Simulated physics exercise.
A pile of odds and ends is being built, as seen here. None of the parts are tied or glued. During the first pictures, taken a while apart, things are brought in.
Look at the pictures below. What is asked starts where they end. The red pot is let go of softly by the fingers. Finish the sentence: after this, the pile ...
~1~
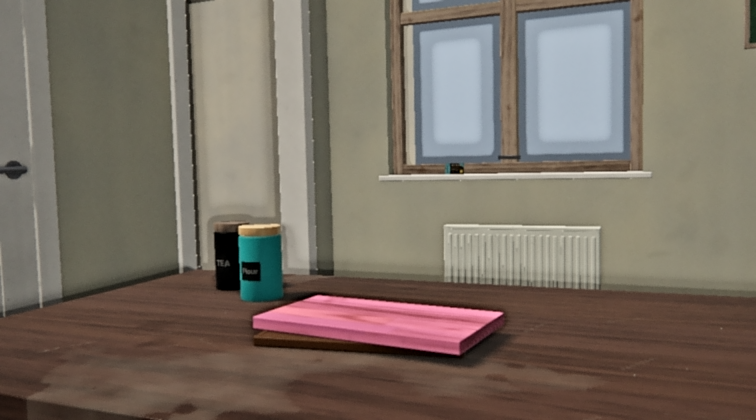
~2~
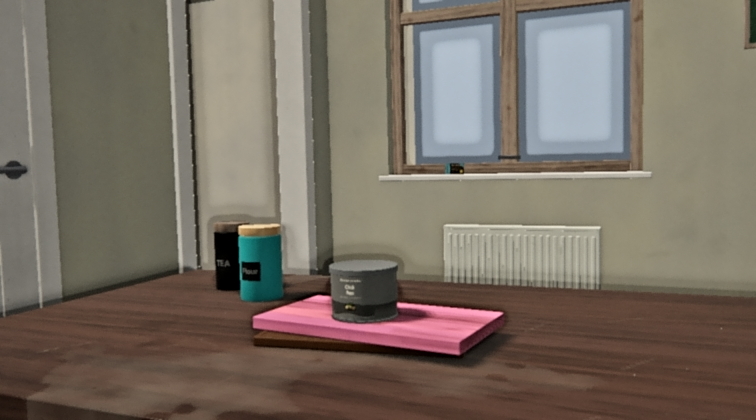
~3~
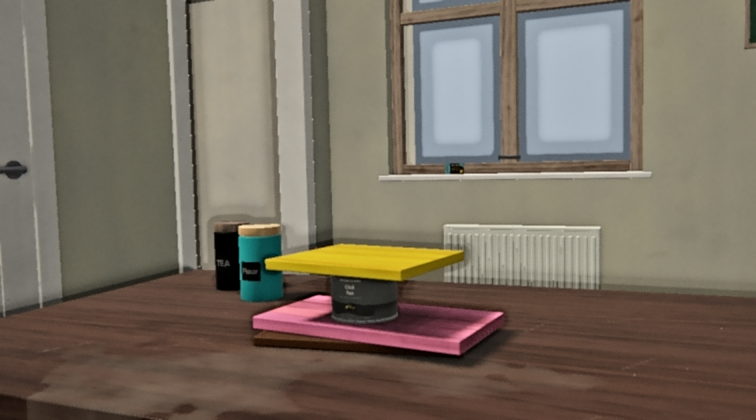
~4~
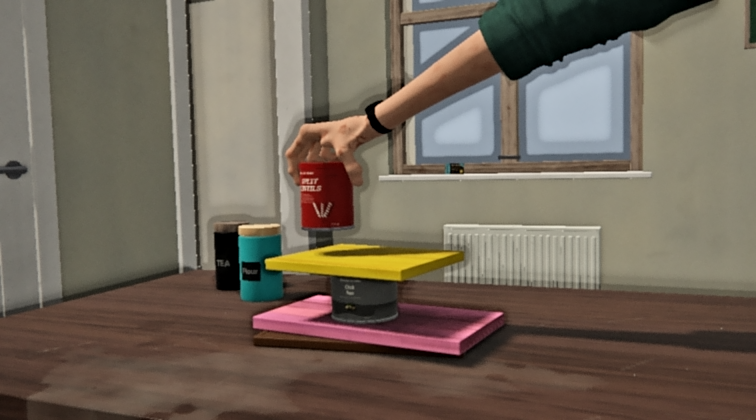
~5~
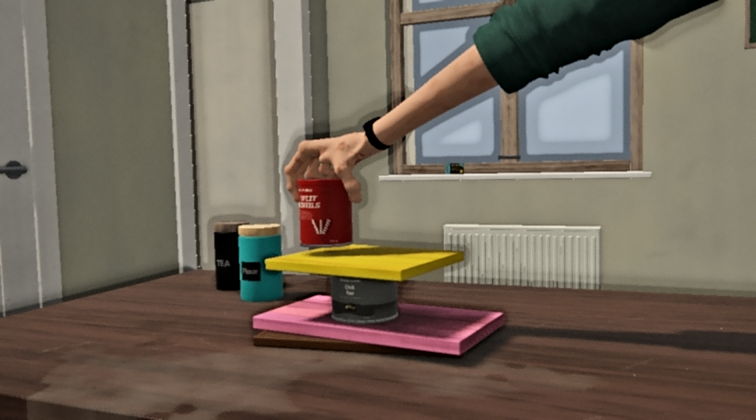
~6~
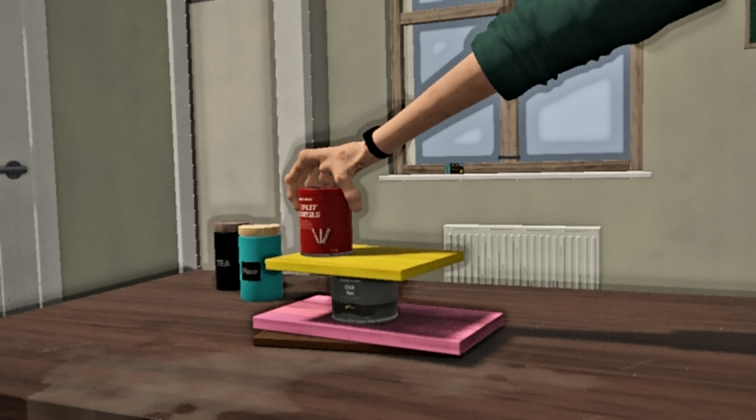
After this, the pile stays put.
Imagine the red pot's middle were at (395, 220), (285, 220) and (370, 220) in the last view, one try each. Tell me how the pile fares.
So the first time it stays intact, the second time it tips over, and the third time it stays intact.
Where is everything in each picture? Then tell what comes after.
In the first picture, the last thing is not in view yet; turquoise jar (261, 262).
In the second picture, the last thing is not in view yet; black jar (233, 255).
In the third picture, the last thing is not in view yet; pink board (378, 321).
The fourth picture shows on its way; red pot (327, 195); turquoise jar (261, 262).
The fifth picture shows on its way; red pot (326, 212); black jar (233, 255).
The sixth picture shows set down, still held; red pot (326, 221); pink board (378, 321).
Then, 0.20 s on from there, no change.
Then, 0.50 s on from there, red pot resting near (326, 222).
In the end, all 7 unmoved. At the end, from the last picture's camera, red pot near (326, 222). The pile holds.
